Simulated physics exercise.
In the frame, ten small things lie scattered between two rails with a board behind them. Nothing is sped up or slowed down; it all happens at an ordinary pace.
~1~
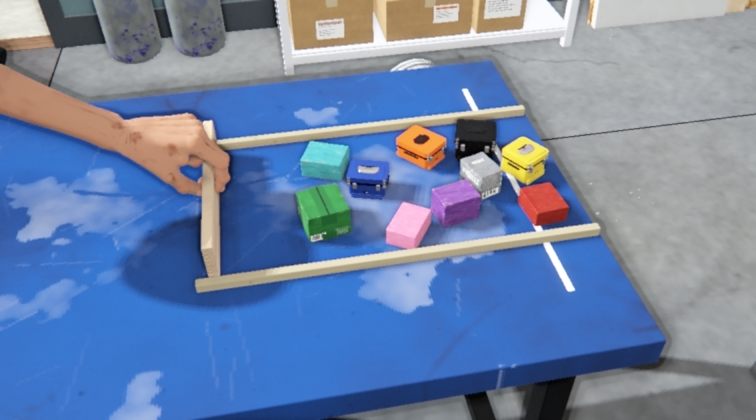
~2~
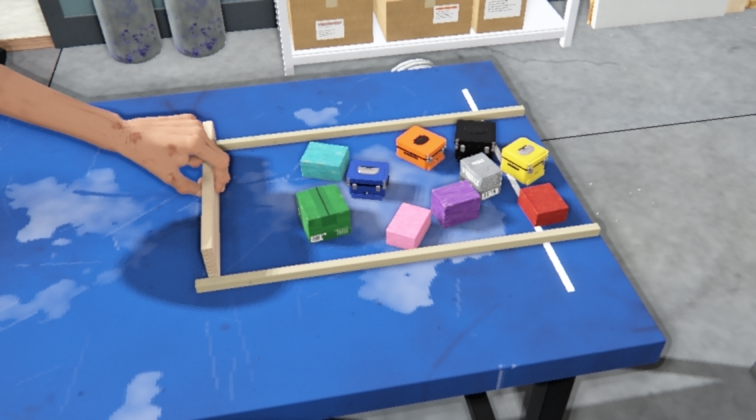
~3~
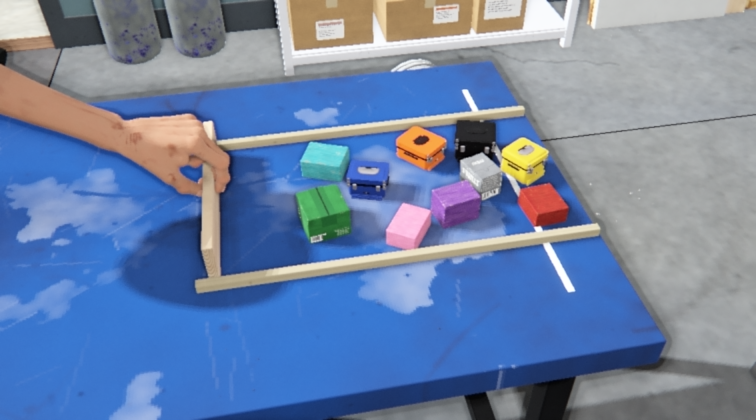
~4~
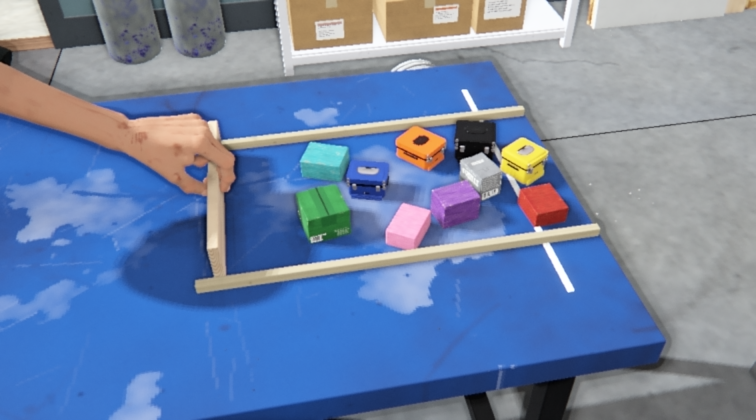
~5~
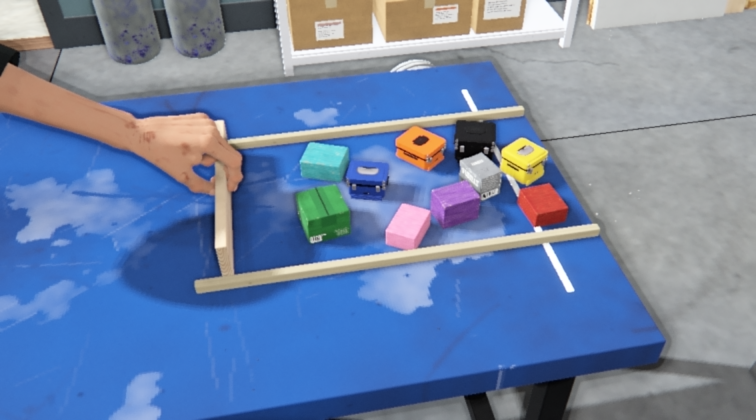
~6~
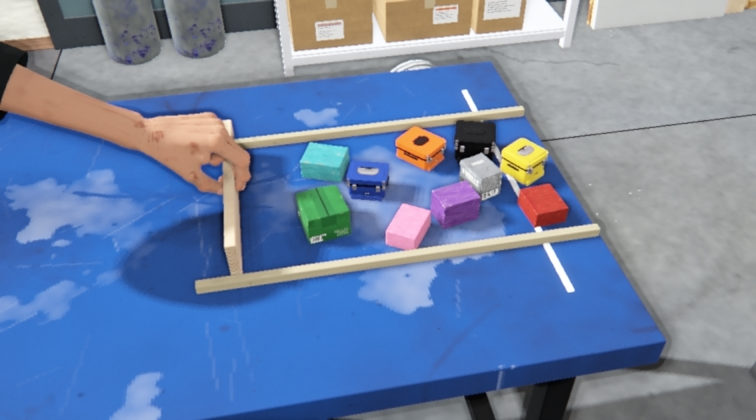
Hand sliding a wooden board slightly right between two rails on a blue table, small colourful blocks and cases lying still.
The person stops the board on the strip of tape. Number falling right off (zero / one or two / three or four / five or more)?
The sweep knocks five or above off.
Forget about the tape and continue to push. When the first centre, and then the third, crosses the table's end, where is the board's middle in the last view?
(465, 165), then (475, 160).
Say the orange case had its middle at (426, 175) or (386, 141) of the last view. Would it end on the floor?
In the two tries the orange case ends up below and ends up below, in that order.
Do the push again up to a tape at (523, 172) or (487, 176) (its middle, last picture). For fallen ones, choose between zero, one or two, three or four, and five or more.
The first spot would give more than four falling and the second three or four.
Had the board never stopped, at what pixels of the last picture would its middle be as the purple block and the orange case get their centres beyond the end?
The purple block gives roughly (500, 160), the orange case roughly (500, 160).
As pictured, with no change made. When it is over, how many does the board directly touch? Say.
4 end up touching it.
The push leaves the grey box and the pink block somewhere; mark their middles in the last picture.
Result: One at about (570, 171), the other at about (559, 218).
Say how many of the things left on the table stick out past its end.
I count 1 overhanging.
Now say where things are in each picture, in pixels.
In the first picture, yellow case (524, 160); red block (543, 204); black case (475, 141); board (211, 194); tape (509, 172).
In the second picture, red block (543, 205); pink block (409, 227).
In the third picture, black case (475, 141); blue case (369, 180).
In the fourth picture, yellow case (524, 161); purple block (455, 204).
In the fifth picture, red block (542, 205); orange case (420, 149).
In the sixth picture, yellow case (523, 162); red block (542, 206); black case (475, 141); board (231, 192); tape (508, 173).
Soon after, none off yet; yellow case at rest near (523, 162); red block at rest near (542, 206); black case at rest near (475, 141).
After that, none off yet; yellow case at rest near (523, 162); red block at rest near (542, 206); black case displaced a little near (489, 142).
And then, none off yet; yellow case displaced about its own width near (547, 163); red block displaced about its own width near (579, 205); black case displaced well along near (541, 137).
In the end, the number that fall off is five or more; gone, orange case, purple block, black case, red block and yellow case.
